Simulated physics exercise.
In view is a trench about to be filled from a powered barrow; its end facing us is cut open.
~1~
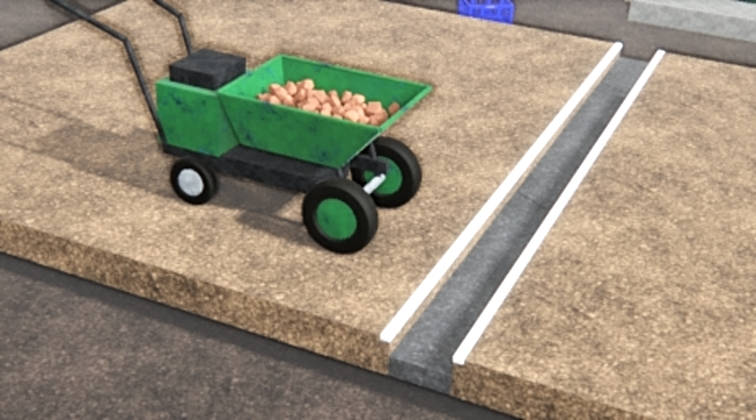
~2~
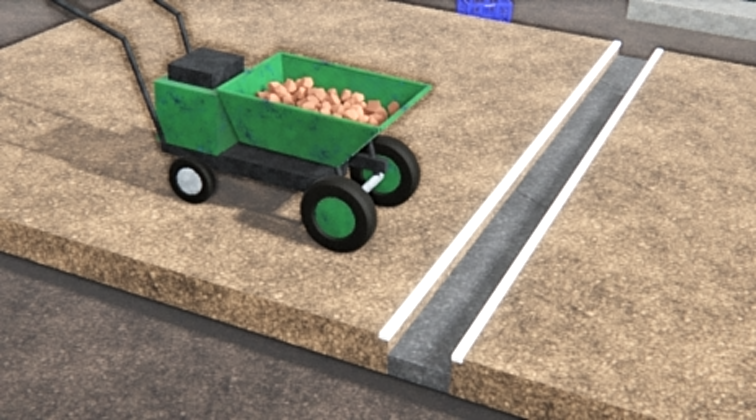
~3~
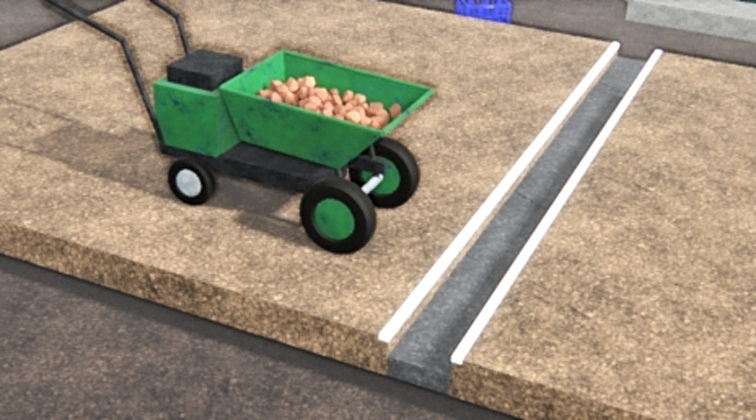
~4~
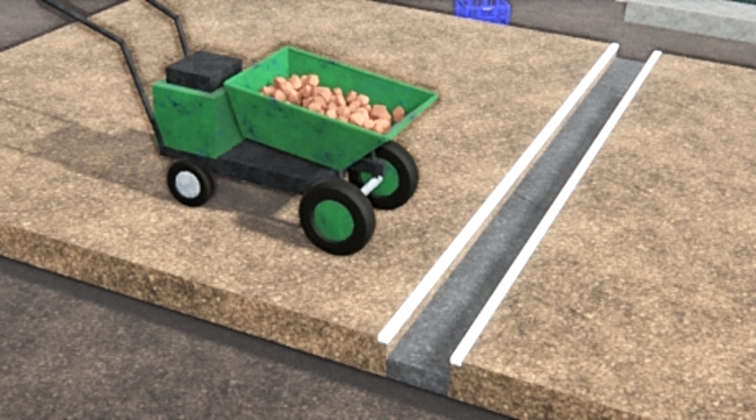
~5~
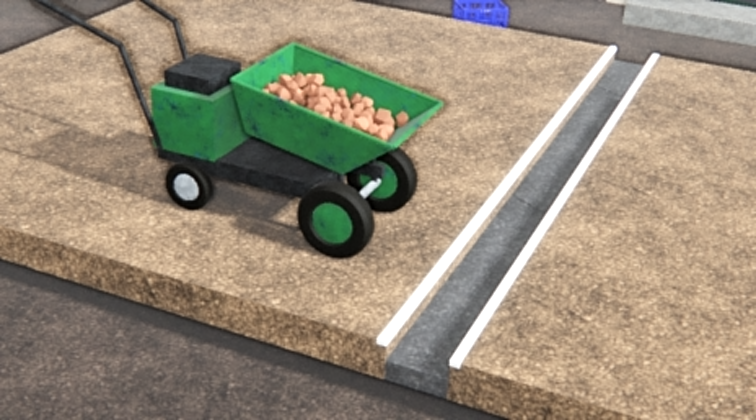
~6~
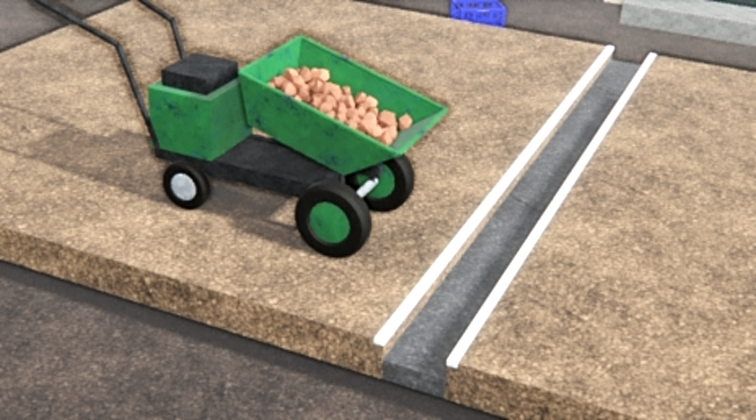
On brown ground beside a shallow trench edged in white, a green powered barrow's skip of rubble gradually tilting toward the right.
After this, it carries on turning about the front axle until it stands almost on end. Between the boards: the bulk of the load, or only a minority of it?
Largely in.
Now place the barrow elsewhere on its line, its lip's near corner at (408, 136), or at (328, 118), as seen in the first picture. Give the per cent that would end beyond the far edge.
You'd get around 40 in a hundred, then 0 in a hundred.
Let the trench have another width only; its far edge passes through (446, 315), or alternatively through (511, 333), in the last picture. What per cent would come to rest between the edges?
In order: Some 40 per cent, then some 100 per cent.
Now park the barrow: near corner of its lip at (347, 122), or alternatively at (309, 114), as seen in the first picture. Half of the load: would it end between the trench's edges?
Respectively: The bigger portion, a smaller portion.
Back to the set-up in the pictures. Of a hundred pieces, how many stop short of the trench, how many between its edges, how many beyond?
I'd say about 0 per cent short, about 80 between and about 10 beyond.
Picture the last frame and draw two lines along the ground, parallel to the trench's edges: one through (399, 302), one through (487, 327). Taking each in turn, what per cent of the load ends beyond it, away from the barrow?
In order: 90 percent, then 10 percent.
Just after the last frame, skip tipped steeply; every one in the skip.
A moment on, skip tipped right over; roughly two thirds in the skip; roughly a quarter in or heaped over the trench; just a few beyond it; just a few falling.
Further on, skip tipped right over; about a tenth in the skip; the larger part in or heaped over the trench; about a tenth beyond it.
When it is over, skip tipped right over; about a tenth in the skip; the larger part in or heaped over the trench; about a tenth beyond it.
